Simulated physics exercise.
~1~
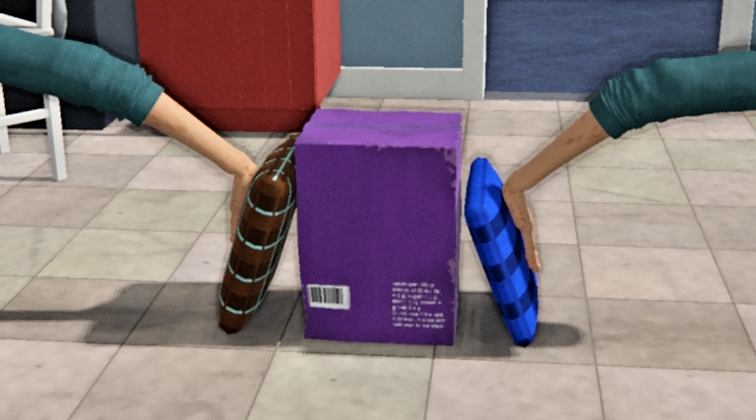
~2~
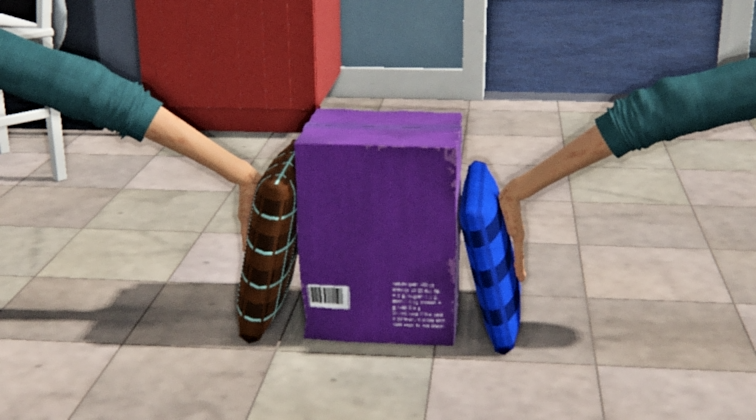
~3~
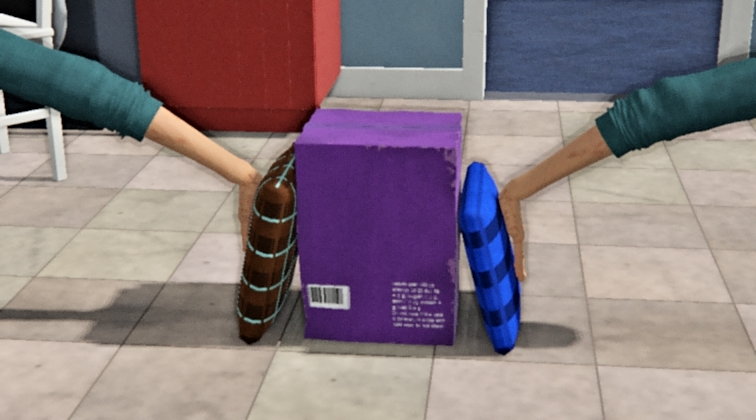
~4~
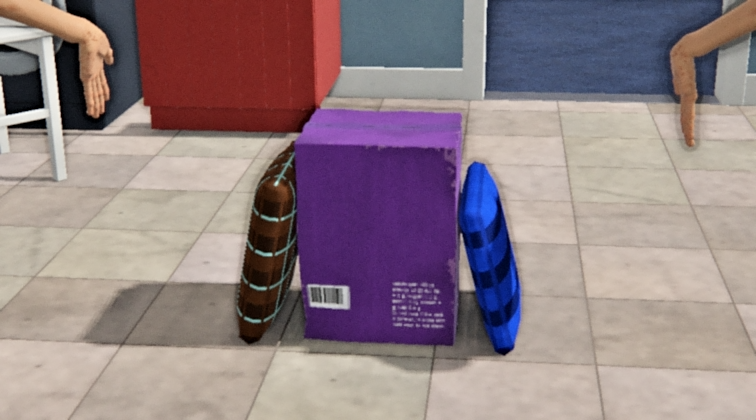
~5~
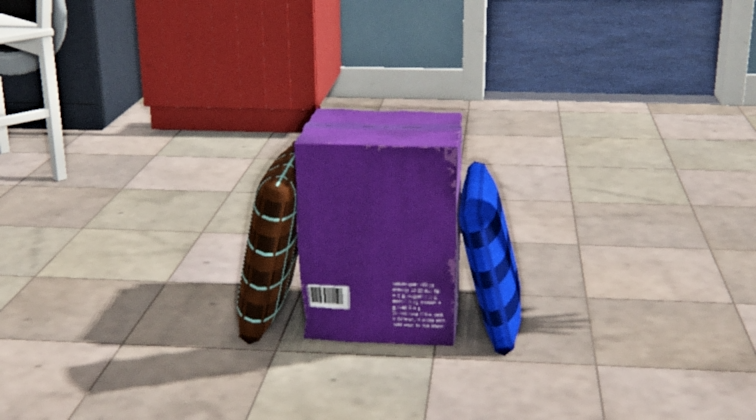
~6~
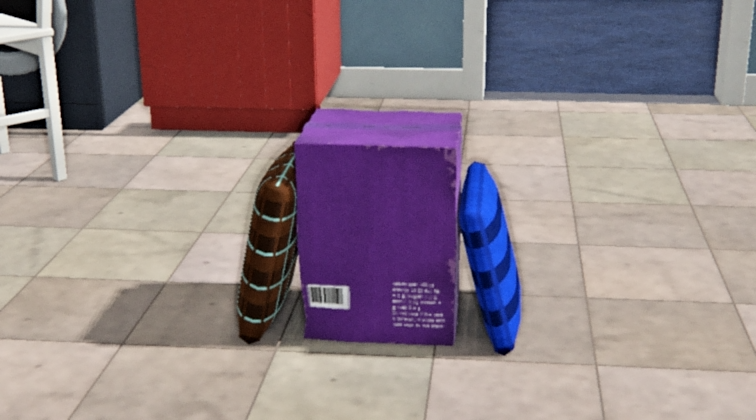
The video shows two hands pressing a brown cushion and a blue checked cushion against opposite sides of an upright purple box on a tiled floor. The hands let go and withdraw out of view, and both cushions stay leaning against the box.
